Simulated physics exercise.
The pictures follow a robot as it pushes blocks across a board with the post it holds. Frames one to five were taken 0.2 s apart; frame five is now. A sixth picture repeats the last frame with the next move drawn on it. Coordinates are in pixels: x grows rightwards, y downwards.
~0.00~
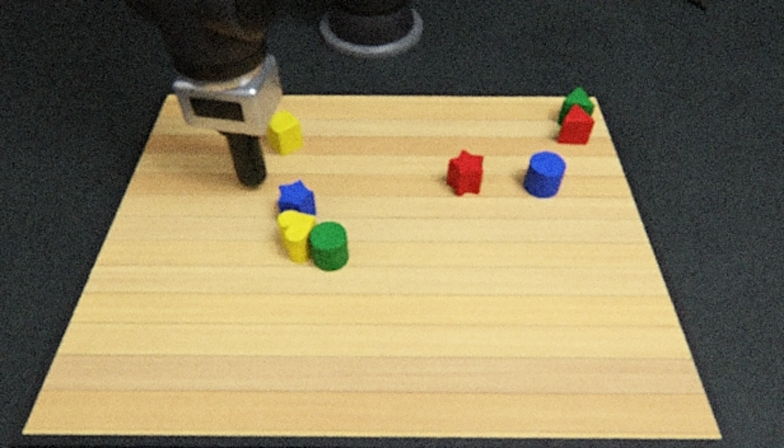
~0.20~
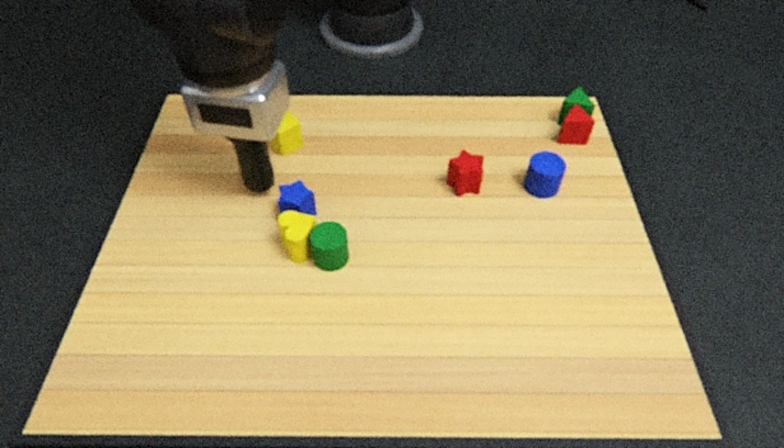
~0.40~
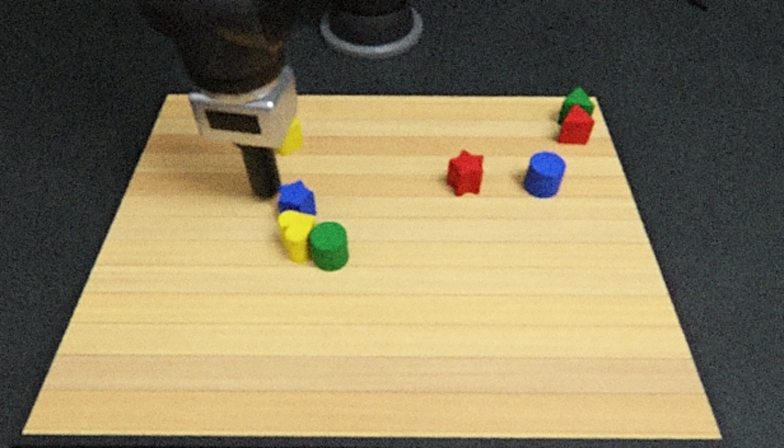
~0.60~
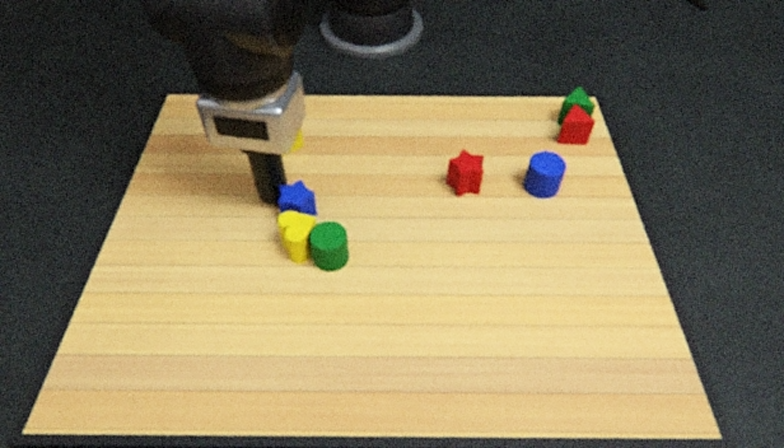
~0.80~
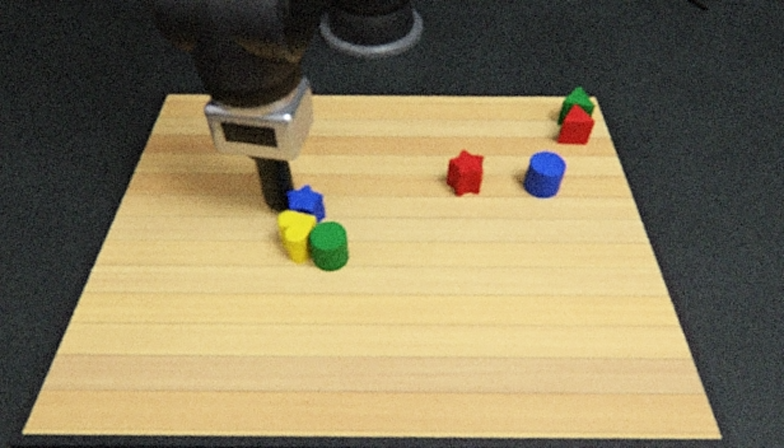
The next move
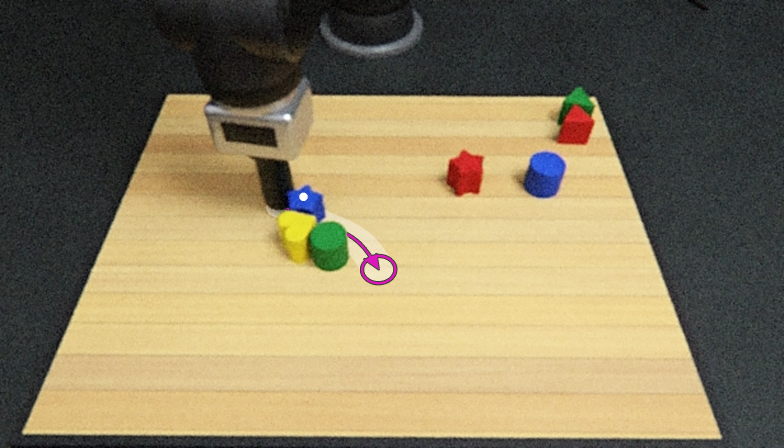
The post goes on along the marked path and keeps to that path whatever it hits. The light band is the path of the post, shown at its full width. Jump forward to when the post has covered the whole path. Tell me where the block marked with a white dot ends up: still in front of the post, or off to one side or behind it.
I think the post loses the block marked with a white dot somewhere along the way.
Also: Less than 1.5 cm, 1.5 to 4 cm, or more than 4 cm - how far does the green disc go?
Less than 1.5 cm.
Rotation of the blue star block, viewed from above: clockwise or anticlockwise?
Looking down, my answer is that the blue star block rotates anticlockwise.
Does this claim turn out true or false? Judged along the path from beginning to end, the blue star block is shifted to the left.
It is true.
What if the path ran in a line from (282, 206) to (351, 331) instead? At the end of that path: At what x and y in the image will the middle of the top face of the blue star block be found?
The middle of its upper face should be somewhere near (326, 208).
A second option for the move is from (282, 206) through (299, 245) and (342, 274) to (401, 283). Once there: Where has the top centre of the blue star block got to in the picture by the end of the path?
The middle of its upper face will lie at (324, 209).
The line goes from (282, 206) through (318, 221) and (354, 239) to (379, 269); the dot is on the blue star block.
The first path, step by step. One third of the way, post at (318, 215); blue star block at (345, 208), turned 20° anticlockwise.
Two thirds of the way, post at (355, 233); blue star block at (383, 223), turned 45° anticlockwise; green disc at (330, 239).
At the end, post at (379, 263); yellow heart block unmoved; blue star block at (407, 236), turned 85° anticlockwise; green disc at (330, 239).
